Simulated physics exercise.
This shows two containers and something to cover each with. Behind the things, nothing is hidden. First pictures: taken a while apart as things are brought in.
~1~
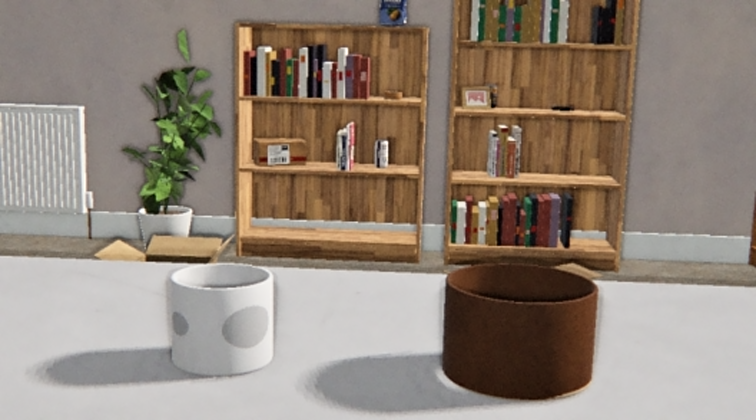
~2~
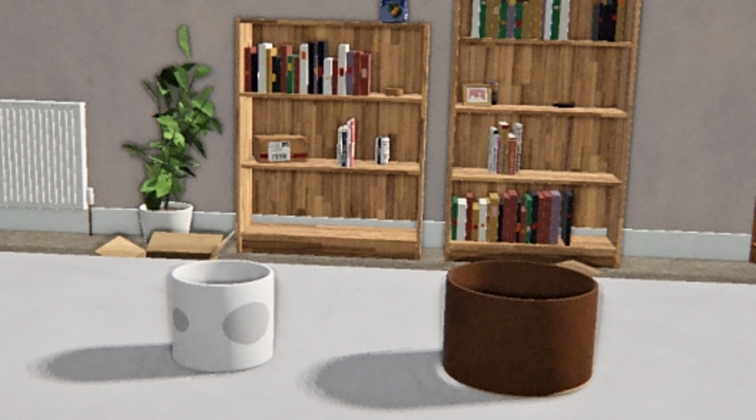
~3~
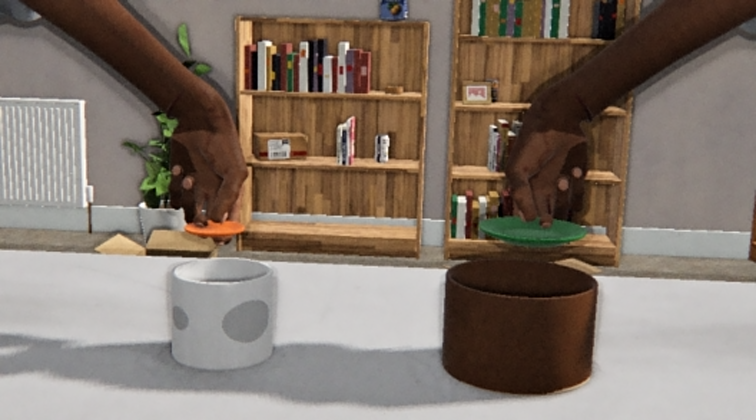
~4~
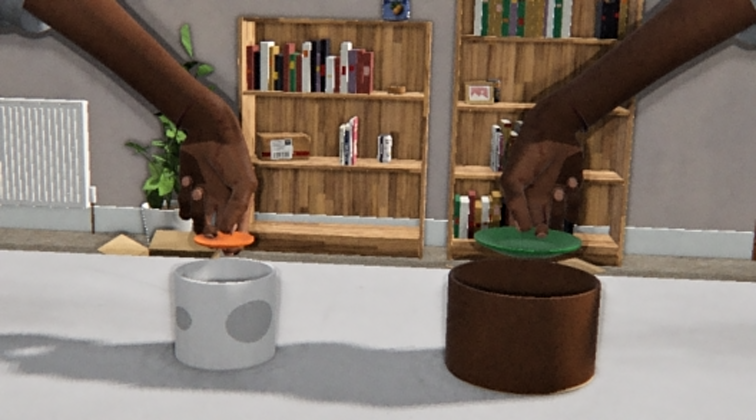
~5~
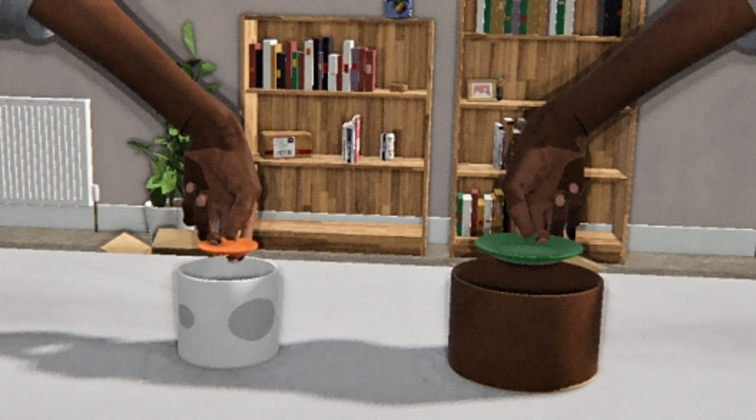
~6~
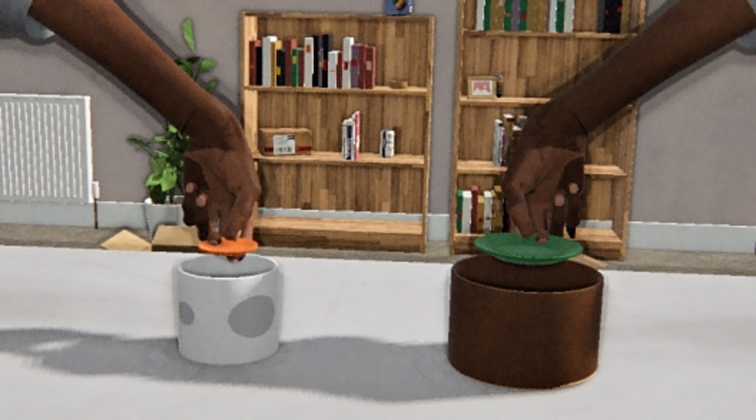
Two hands came in from above, one lowering an orange plate over the white spotted container on the left, the other a green saucer over the brown one, and held them just above the rims.
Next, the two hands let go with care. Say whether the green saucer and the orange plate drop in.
Once both are let go, the green saucer ends up within and the orange plate ends up within.
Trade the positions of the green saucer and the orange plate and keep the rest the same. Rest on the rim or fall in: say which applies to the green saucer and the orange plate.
Once moved, the green saucer does not fall in; as for the orange plate, it tumbles in.
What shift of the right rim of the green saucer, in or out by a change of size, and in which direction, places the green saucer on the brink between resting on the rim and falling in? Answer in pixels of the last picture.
Around 20 pixels to the right.
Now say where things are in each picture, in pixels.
In the first picture, left jug (223, 319).
In the second picture, right mug (519, 325).
In the third picture, still on the way; green saucer (532, 234); left jug (223, 313).
In the fourth picture, still on the way; orange plate (224, 242); right mug (521, 323).
In the fifth picture, still on the way; green saucer (528, 250); left jug (228, 311).
In the sixth picture, in place, still held; green saucer (528, 251); orange plate (228, 248); right mug (524, 318).
Then, 0.16 s after the last picture, green saucer falling near (524, 314); orange plate falling near (229, 311).
At rest, the green saucer drops inside, near (522, 353); the orange plate drops inside, near (229, 342).
